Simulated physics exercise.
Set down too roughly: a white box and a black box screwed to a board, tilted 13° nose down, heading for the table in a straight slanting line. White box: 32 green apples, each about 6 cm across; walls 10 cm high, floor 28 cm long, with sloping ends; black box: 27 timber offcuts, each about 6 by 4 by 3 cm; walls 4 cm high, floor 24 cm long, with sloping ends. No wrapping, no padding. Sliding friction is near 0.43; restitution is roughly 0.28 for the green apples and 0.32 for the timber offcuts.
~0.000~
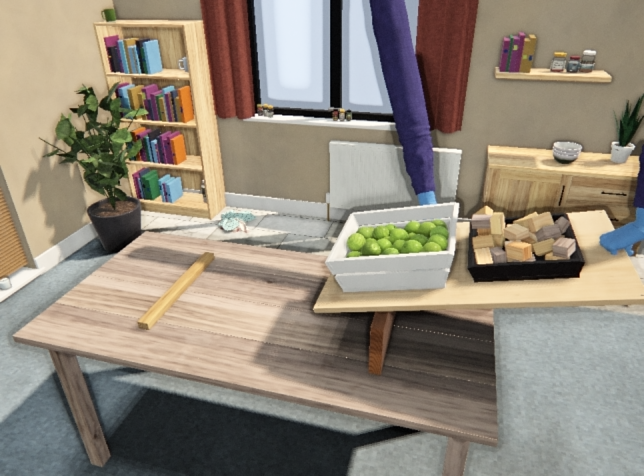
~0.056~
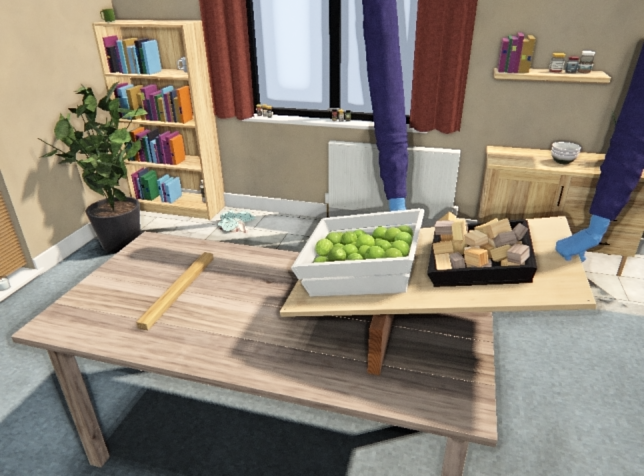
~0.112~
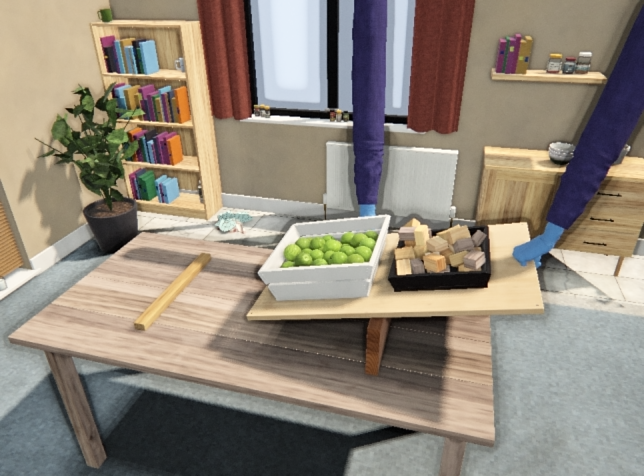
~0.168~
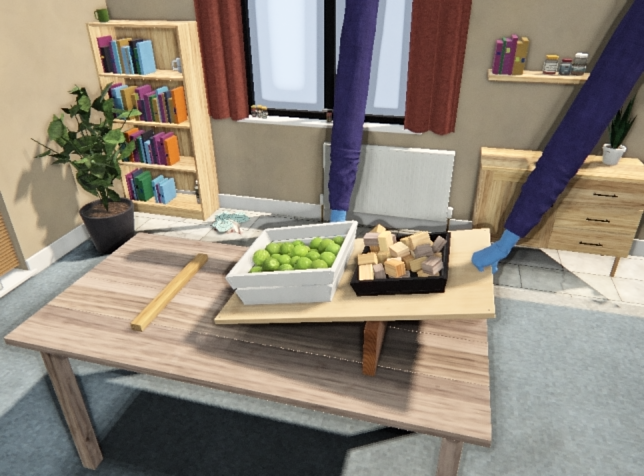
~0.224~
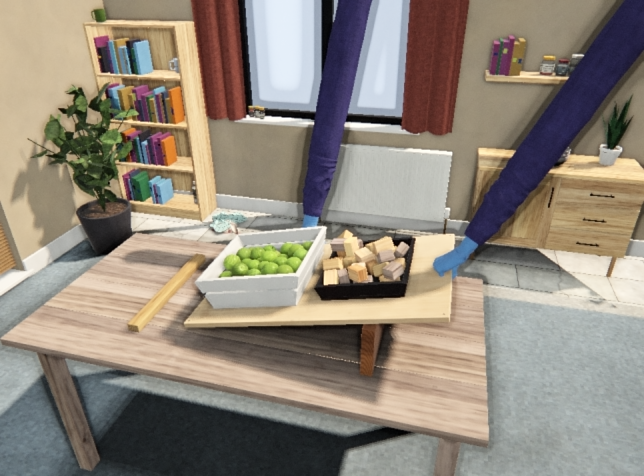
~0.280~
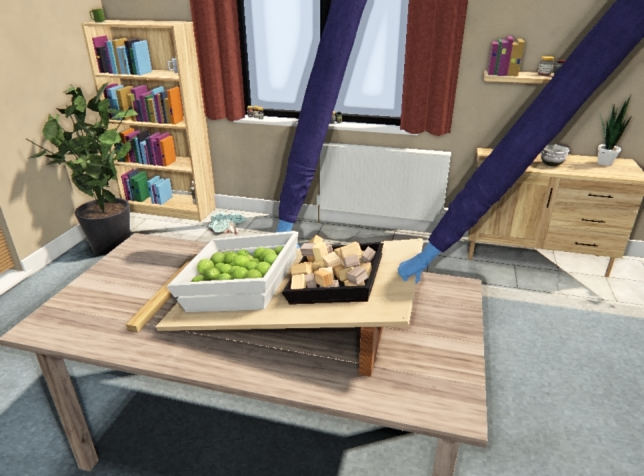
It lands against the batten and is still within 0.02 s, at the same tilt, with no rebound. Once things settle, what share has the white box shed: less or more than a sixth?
Under a sixth of the green apples leave the white box.
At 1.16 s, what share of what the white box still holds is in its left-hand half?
About 80 per cent.
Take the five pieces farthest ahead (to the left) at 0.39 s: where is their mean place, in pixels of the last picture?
At about (188, 263).
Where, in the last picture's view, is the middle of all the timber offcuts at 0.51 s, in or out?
Around (296, 268).
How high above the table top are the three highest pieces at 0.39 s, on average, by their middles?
Roughly 24 cm.
After 0.31 s, the board stops.
After 0.39 s, the white box has all 32 and the black box is down by 3 of 27.
After 0.51 s, the white box is down by 1 of 32 and the black box is down by 5 of 27.
After 0.73 s, the white box is down by 2 of 32 and the black box is down by 9 of 27.
Outcome (at 1.16 s), the white box is down by 2 of 32 and the black box is down by 9 of 27. Asked share, 2 of 32, 6 per cent.
